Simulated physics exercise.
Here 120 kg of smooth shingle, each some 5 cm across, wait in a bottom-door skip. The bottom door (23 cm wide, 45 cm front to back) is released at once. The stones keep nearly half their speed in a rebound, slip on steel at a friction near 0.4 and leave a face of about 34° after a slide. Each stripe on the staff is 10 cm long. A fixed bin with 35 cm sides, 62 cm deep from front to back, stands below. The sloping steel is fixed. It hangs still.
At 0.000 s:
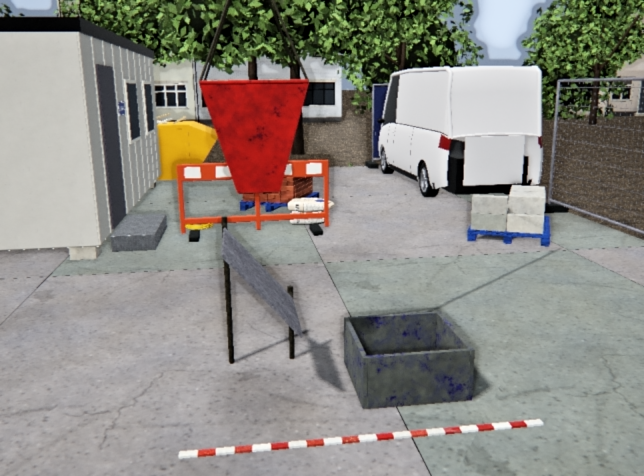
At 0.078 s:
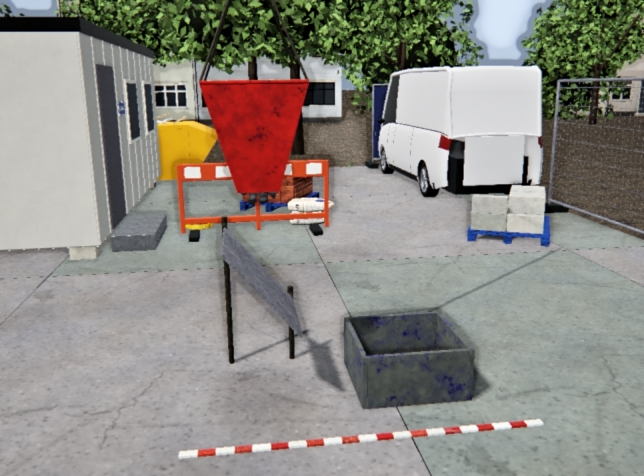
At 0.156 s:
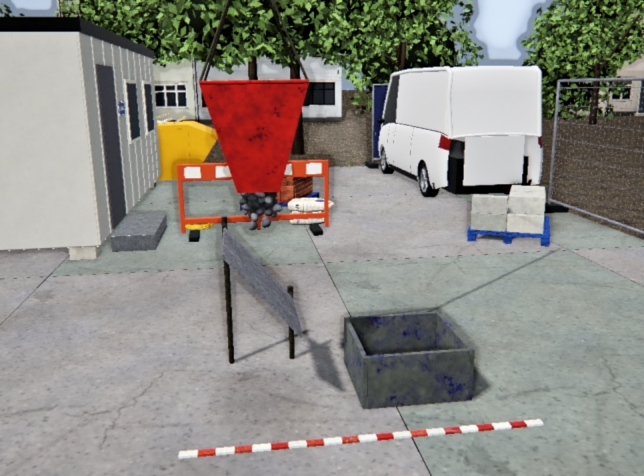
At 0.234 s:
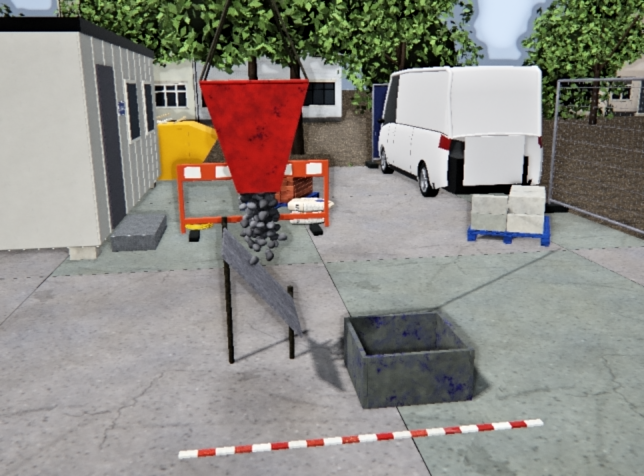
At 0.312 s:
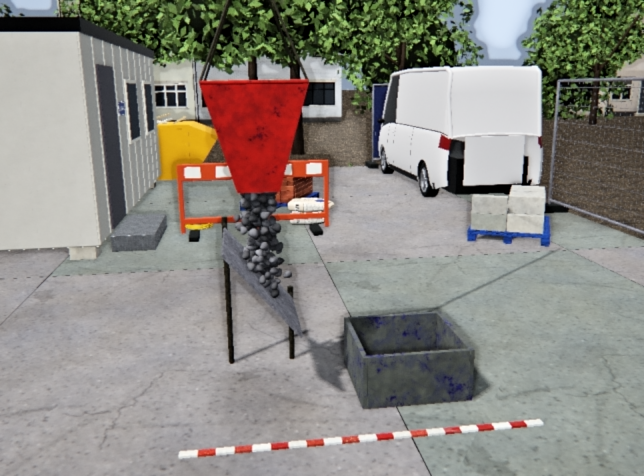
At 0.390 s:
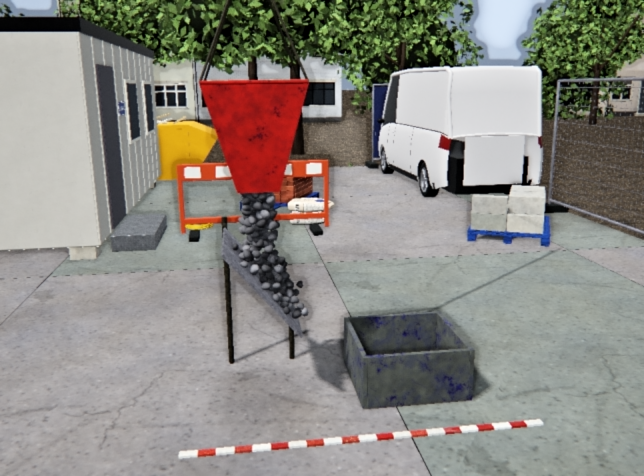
The clip shows a red skip hanging still above a sloping grey chute in a paved yard, beside an open grey box; rounded grey stones pour from the skip's bottom onto the chute and slide down it to the right.
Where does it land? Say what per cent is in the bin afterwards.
About 0 per cent.
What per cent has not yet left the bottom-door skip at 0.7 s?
About 20 per cent.
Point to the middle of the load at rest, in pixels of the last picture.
Around (332, 381).
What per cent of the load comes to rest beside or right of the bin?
About 20 per cent.
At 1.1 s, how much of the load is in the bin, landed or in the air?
Some 0 per cent.
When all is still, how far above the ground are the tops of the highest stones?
Some 22 cm high.
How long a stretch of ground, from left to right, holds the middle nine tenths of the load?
Roughly 90 cm.
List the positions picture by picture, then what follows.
In the first frame, the outlet is at (258, 184); nothing has dropped yet.
In the second frame, the outlet is at (258, 184); 4 % is out.
In the third frame, outlet at (258, 184), the stream shows down to (259, 218); 89 % still inside.
In the fourth frame, outlet at (258, 184), the stream shows down to (261, 249); 81 % still inside.
In the fifth frame, outlet at (258, 184), the stream shows down to (270, 283); 71 % still inside.
In the sixth frame, outlet at (258, 184), the stream shows down to (295, 307); 61 % still inside.
After 0.7 s, 18 % in the bottom-door skip, 28 % on the steel, 53 % falling or lying left of the bin; the stones farthest right are at (350, 363).
After 1.1 s, 0 % in the bottom-door skip, 12 % on the steel, 79 % falling or lying left of the bin, 9 % falling or lying beside or right of the bin; the stones farthest right are at (416, 383).
After 1.7 s, 0 % in the bottom-door skip, 81 % falling or lying left of the bin, 19 % falling or lying beside or right of the bin; the stones farthest right are at (479, 386).
After 2.6 s, 0 % in the bottom-door skip, 81 % falling or lying left of the bin, 19 % falling or lying beside or right of the bin; the stones farthest right are at (501, 398).
After 4.5 s, 0 % in the bottom-door skip, 81 % left of the bin, 19 % beside or right of the bin; the stones farthest right are at (501, 398).
